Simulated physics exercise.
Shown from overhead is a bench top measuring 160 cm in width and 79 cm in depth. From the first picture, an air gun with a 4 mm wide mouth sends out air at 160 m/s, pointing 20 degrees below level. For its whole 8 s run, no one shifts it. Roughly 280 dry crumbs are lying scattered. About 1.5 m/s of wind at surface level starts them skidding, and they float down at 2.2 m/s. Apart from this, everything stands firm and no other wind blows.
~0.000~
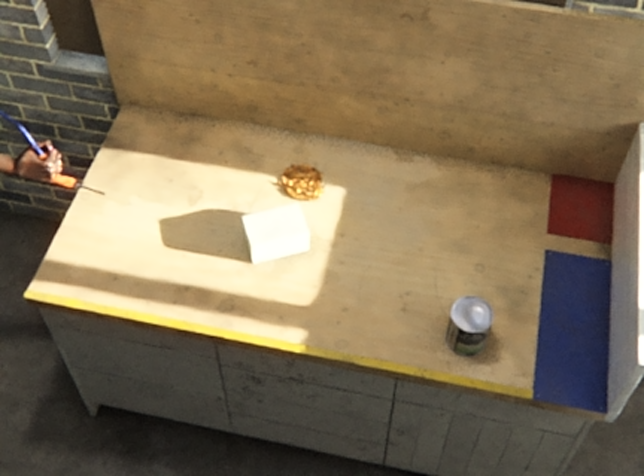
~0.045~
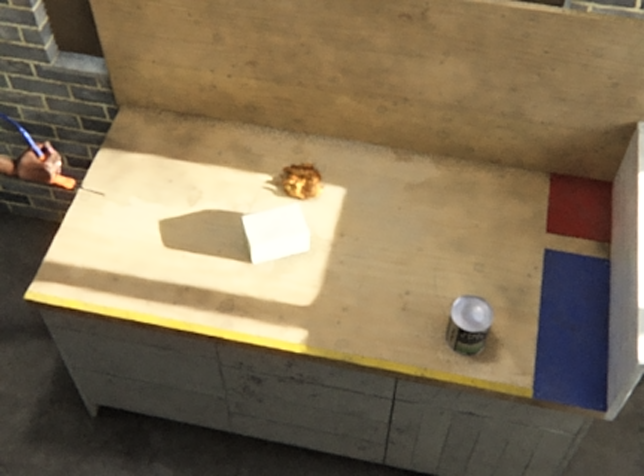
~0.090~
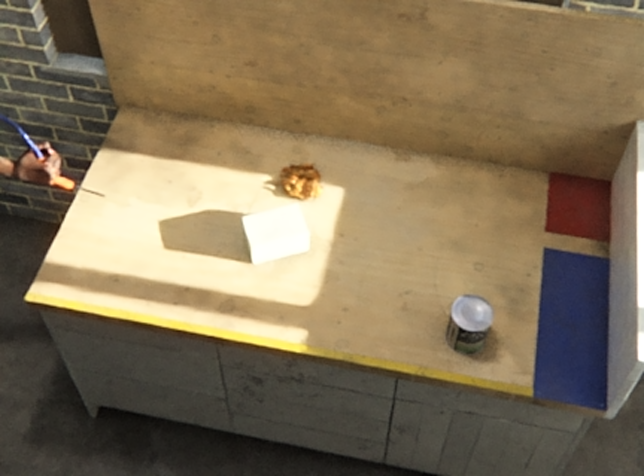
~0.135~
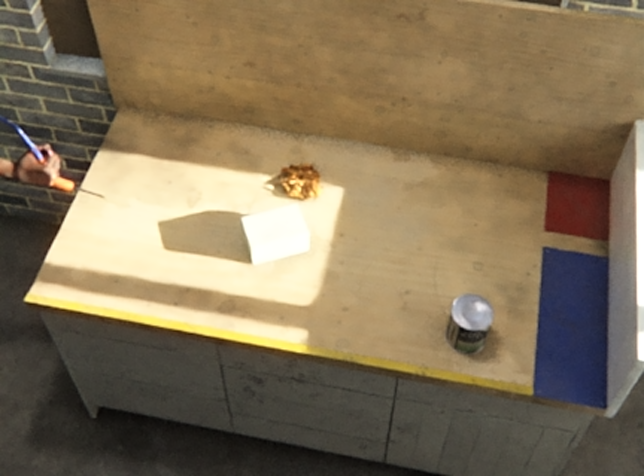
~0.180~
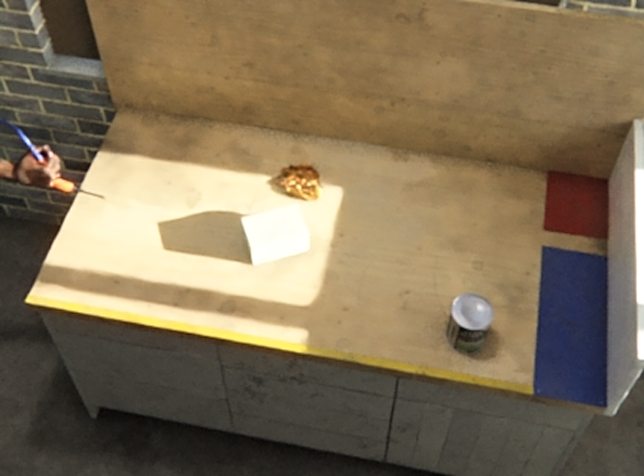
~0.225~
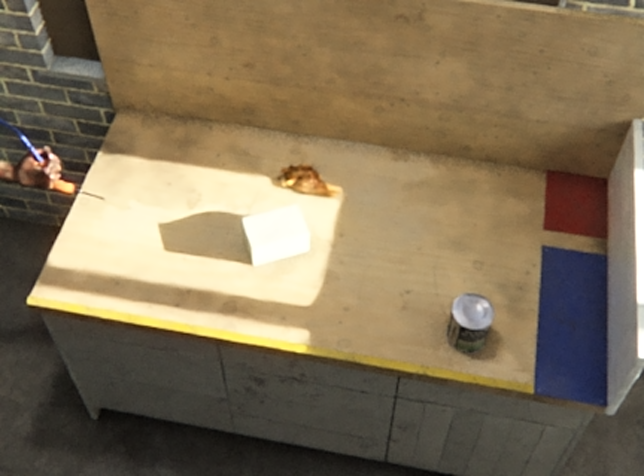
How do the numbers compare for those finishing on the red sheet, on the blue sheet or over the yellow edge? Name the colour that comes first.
The biggest group is at red.
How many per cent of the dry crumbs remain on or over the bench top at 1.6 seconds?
About 100 %.
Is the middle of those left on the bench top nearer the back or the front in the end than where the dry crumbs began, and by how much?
Rearward, some 20 cm.
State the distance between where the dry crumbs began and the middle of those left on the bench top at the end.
That comes to some 90 centimetres.
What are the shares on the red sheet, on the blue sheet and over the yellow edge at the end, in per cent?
I'd estimate around 100 per cent at red, 0 per cent at blue and 0 per cent at yellow.
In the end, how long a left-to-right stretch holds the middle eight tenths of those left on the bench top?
Looks like some 20 cm to me.
After 1.6 s the count stands so, 0 % are over the yellow edge, 89 % on the red sheet and 0 % on the blue sheet; the middle of those still in play is near (581, 174).
After 2.6 s the count stands so, 0 % are over the yellow edge, 93 % on the red sheet and 0 % on the blue sheet; the middle of those still in play is near (581, 175).
After 4.4 s the count stands so, 0 % are over the yellow edge, 95 % on the red sheet and 0 % on the blue sheet; the middle of those still in play is near (583, 174).
After 8.0 s, at the end, 0 % are over the yellow edge, 96 % on the red sheet and 0 % on the blue sheet; the middle of those still in play is near (587, 174).
